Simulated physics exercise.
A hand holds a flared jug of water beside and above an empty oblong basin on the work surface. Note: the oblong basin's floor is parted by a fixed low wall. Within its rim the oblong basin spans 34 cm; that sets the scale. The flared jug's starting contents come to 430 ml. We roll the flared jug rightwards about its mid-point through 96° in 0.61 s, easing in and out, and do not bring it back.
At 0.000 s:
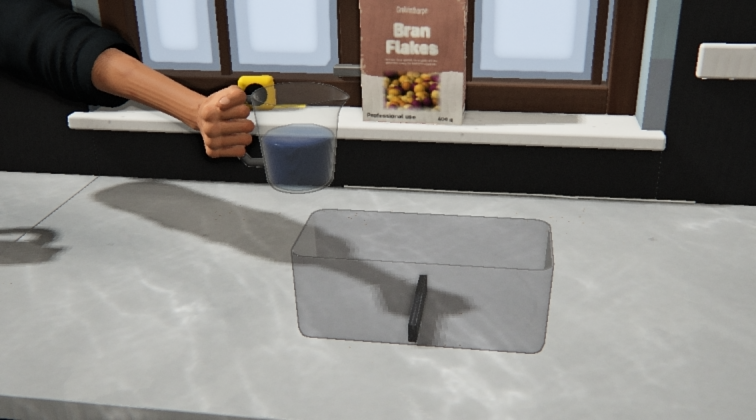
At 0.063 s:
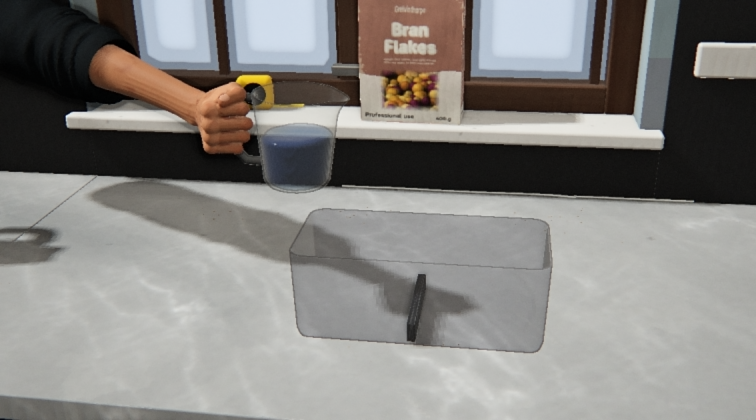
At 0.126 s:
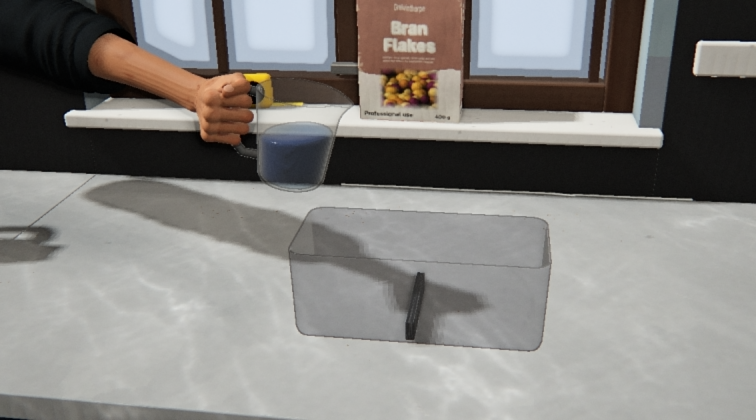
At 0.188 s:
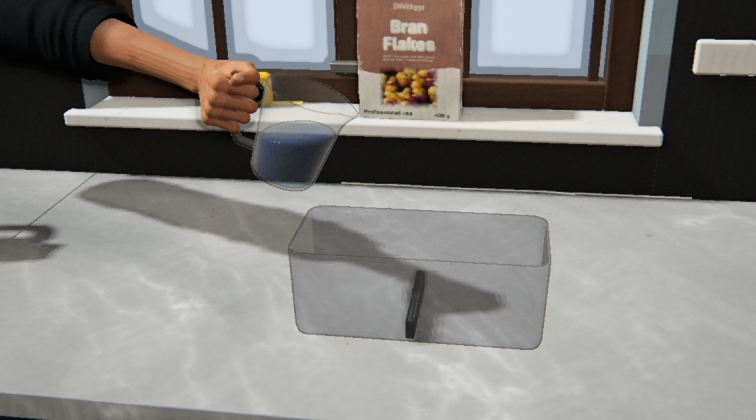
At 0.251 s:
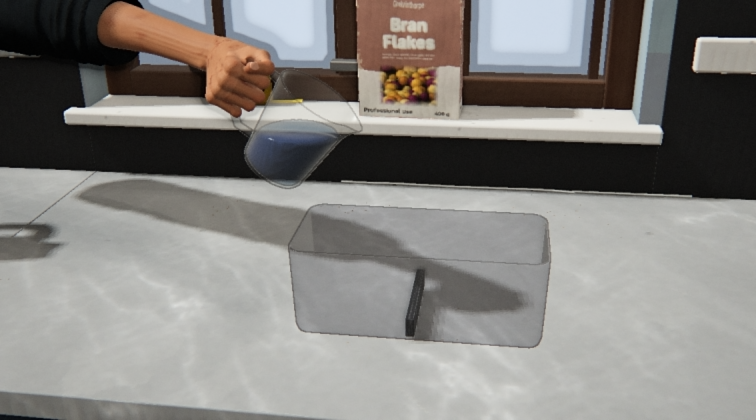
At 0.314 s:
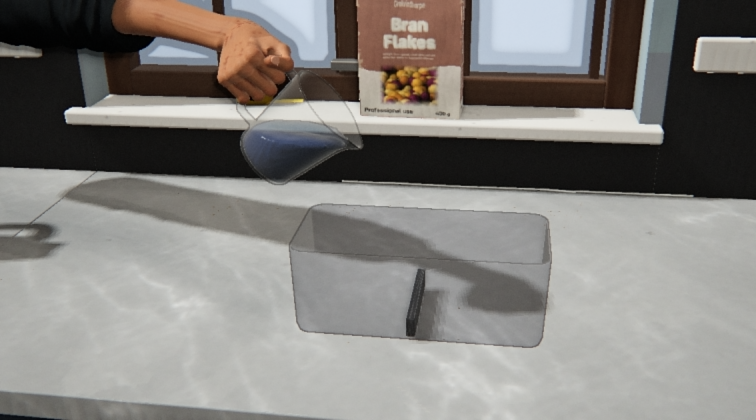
On a pale countertop by a window with a Bran Flakes box on the sill, a hand holds a clear, flared jug of blue liquid upright above an empty, transparent oblong basin. The hand rolls the jug steadily rightwards into a steep lean, and the liquid shifts toward its right rim.
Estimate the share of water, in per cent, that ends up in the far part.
About 13 per cent.
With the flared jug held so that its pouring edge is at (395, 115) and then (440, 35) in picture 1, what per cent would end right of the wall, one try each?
Try 1: 90 %; try 2: 70 %.
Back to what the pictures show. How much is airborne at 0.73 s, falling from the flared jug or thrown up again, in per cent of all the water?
In-air share: About 18 %.
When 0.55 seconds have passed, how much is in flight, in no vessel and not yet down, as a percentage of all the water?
About 26 per cent.
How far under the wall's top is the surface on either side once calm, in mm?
Left about 12 mm, right about 26 mm.
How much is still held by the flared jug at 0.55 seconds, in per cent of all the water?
Roughly 64 per cent.
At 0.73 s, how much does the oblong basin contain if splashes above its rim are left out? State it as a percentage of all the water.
Roughly 62 %.
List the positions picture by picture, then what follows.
It leans 0°; its right rim is at (349, 97); the water meets the walls at (264, 132) and (334, 134); the oblong basin's rim runs from (302, 232) to (551, 246); the wall's top is at (418, 299), in the first frame.
It leans 3°; its right rim is at (349, 99); the water meets the walls at (263, 132) and (333, 133), in the second frame.
It leans 10°; its right rim is at (353, 104); the water meets the walls at (263, 131) and (334, 132), in the third frame.
It leans 21°; its right rim is at (359, 115); the water meets the walls at (261, 131) and (336, 132), in the fourth frame.
It leans 35°; its right rim is at (363, 130); the water meets the walls at (255, 133) and (340, 133), in the fifth frame.
It leans 50°; its right rim is at (363, 147); the water meets the walls at (248, 128) and (348, 138), in the sixth frame.
Then, 0.55 s in, the tilt is 94° and 64 per cent is still to pour, 11 is left of the wall and 0 right of it.
Then, 0.73 s in, the tilt is 96° and 21 per cent is still to pour, 60 is left of the wall and 1 right of it.
Then, 0.91 s in, the tilt is 96° and 6 per cent is still to pour, 77 is left of the wall and 9 right of it.
Then, 1.11 s in, the tilt is 96° and 1 per cent is still to pour, 84 is left of the wall and 11 right of it.
Finally, 84 per cent lies left of the wall, 13 right of it and 3 outside.
